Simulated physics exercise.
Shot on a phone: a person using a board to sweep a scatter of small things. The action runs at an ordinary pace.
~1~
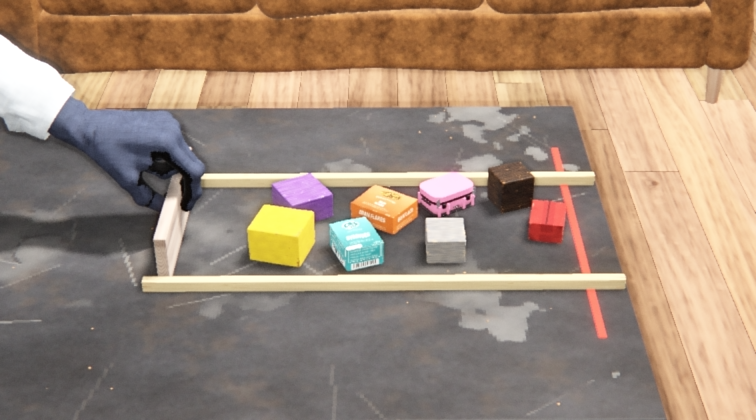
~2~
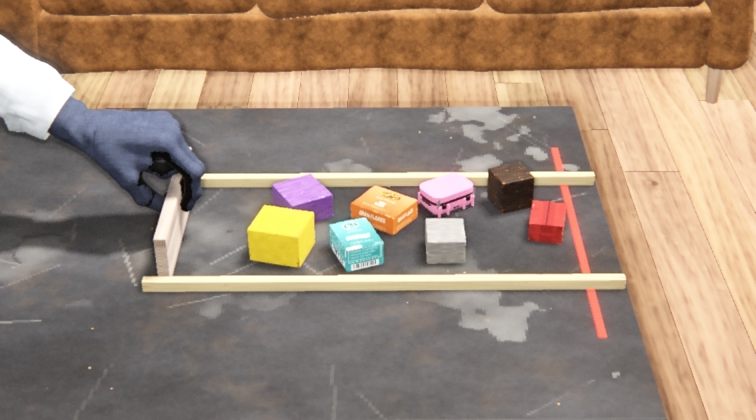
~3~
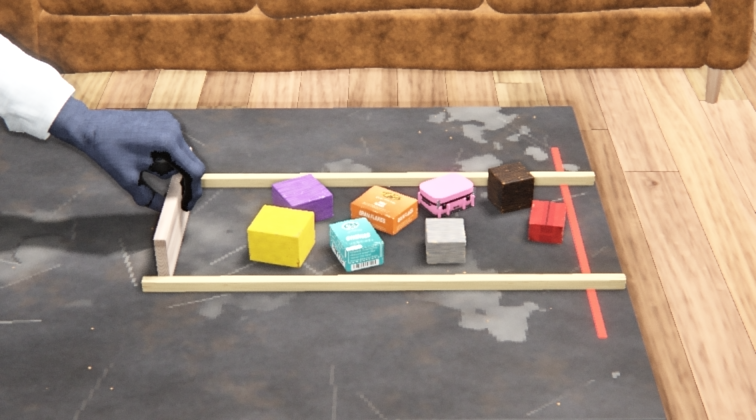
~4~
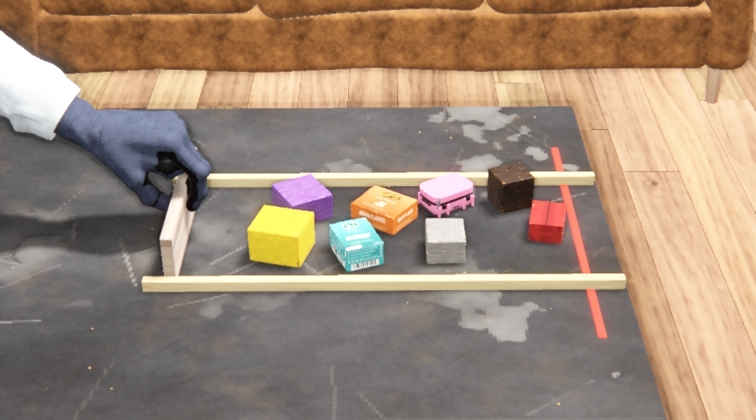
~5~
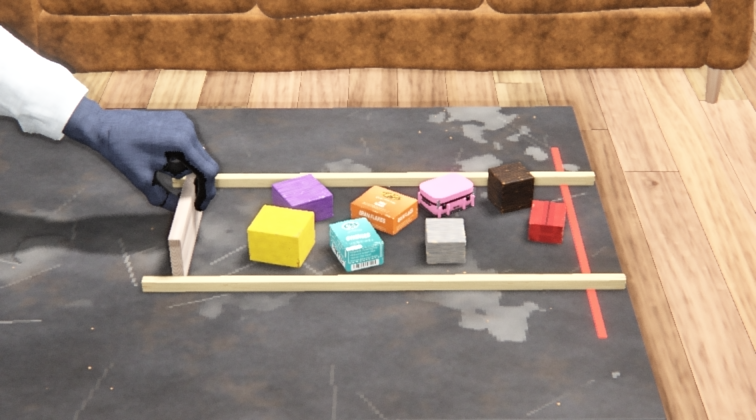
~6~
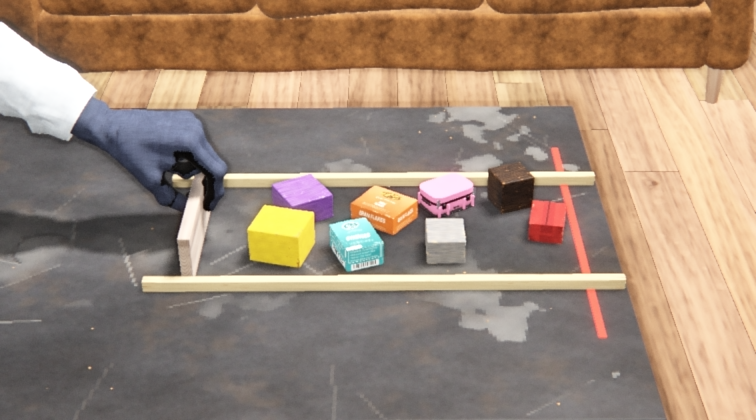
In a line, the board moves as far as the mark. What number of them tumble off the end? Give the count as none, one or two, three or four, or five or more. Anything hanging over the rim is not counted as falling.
The count is five or more.
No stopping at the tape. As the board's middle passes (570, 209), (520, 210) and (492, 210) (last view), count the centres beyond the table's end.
6, 3, 1.
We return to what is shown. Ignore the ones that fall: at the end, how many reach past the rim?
It totals 2.
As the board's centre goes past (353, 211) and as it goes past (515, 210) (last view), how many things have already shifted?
Counts: 6 and 8.
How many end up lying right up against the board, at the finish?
It touches 2.
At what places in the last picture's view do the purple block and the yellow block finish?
You'll find the purple block at roughly (595, 204) and the yellow block at roughly (607, 231).
Soon after, none off yet; red box at rest near (547, 222); black block at rest near (511, 188); pink case moving near (457, 194).
By the end, the number that fall off is five or more; fallen, turquoise box, orange box, grey block, pink case, black block and red box.
